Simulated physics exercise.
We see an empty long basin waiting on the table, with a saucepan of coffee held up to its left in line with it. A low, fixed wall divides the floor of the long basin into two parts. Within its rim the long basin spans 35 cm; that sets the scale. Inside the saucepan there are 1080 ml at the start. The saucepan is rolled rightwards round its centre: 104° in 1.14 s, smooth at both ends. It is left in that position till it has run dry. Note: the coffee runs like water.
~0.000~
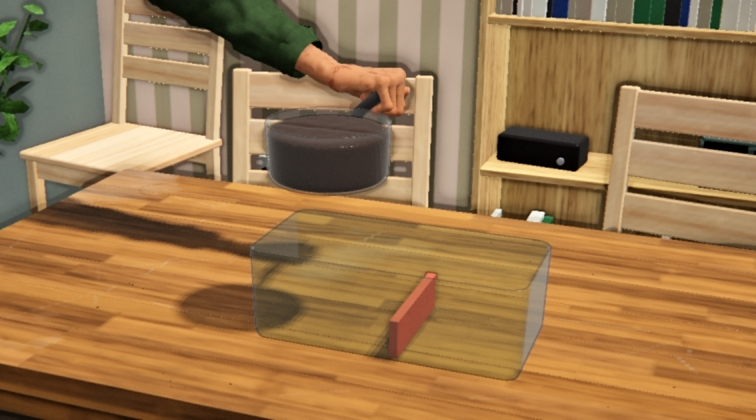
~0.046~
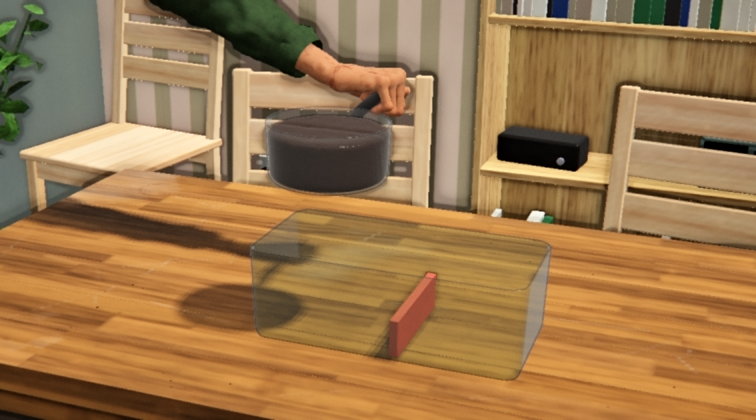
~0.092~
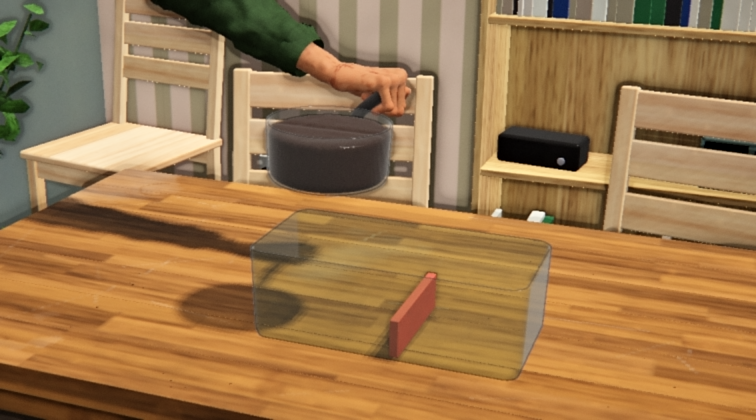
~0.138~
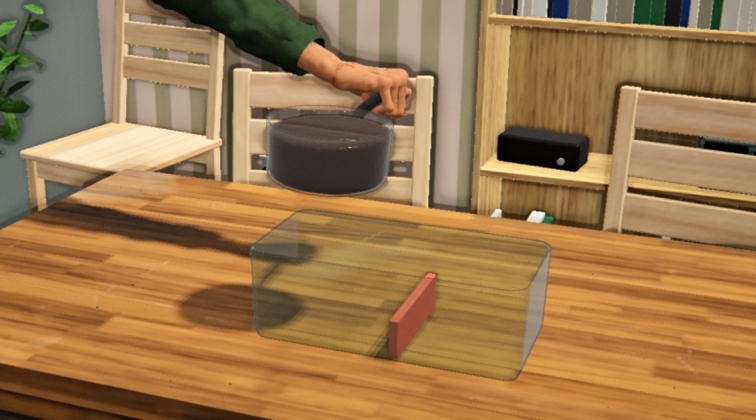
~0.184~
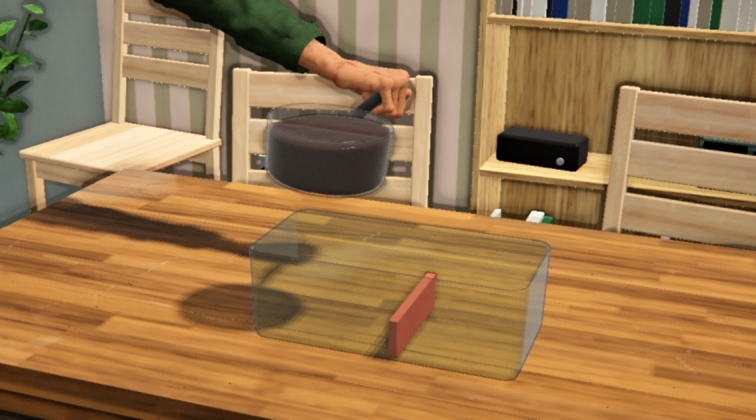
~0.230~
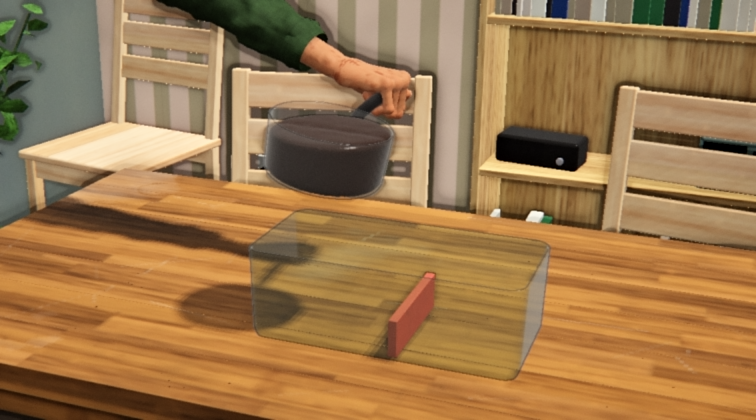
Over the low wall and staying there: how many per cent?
68 out of 100.
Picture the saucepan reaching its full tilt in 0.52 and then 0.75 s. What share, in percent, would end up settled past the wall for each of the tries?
45 and 60 %.
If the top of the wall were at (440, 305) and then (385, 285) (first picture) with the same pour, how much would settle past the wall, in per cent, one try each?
Try 1: 40 %; try 2: 85 %.
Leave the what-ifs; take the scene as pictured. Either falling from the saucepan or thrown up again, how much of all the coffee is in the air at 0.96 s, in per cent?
In-air share: About 6 %.
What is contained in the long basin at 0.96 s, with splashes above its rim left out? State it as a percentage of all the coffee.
It works out near 84 per cent.
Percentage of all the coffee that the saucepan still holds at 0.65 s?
Roughly 54 %.
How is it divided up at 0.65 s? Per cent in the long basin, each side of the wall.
Near 2 on the left, 16 on the right.
After 0.65 s the tilt is 64° and 54 per cent is still to pour, 2 is left of the wall and 15 right of it.
After 0.96 s the tilt is 98° and 10 per cent is still to pour, 17 is left of the wall and 68 right of it.
After 1.29 s the tilt is 104° and 1 per cent is still to pour, 30 is left of the wall and 68 right of it.
After 1.64 s the tilt is 104° and 0 per cent is still to pour, 31 is left of the wall and 68 right of it.
In the end 31 per cent lies left of the wall, 68 right of it and 0 outside.
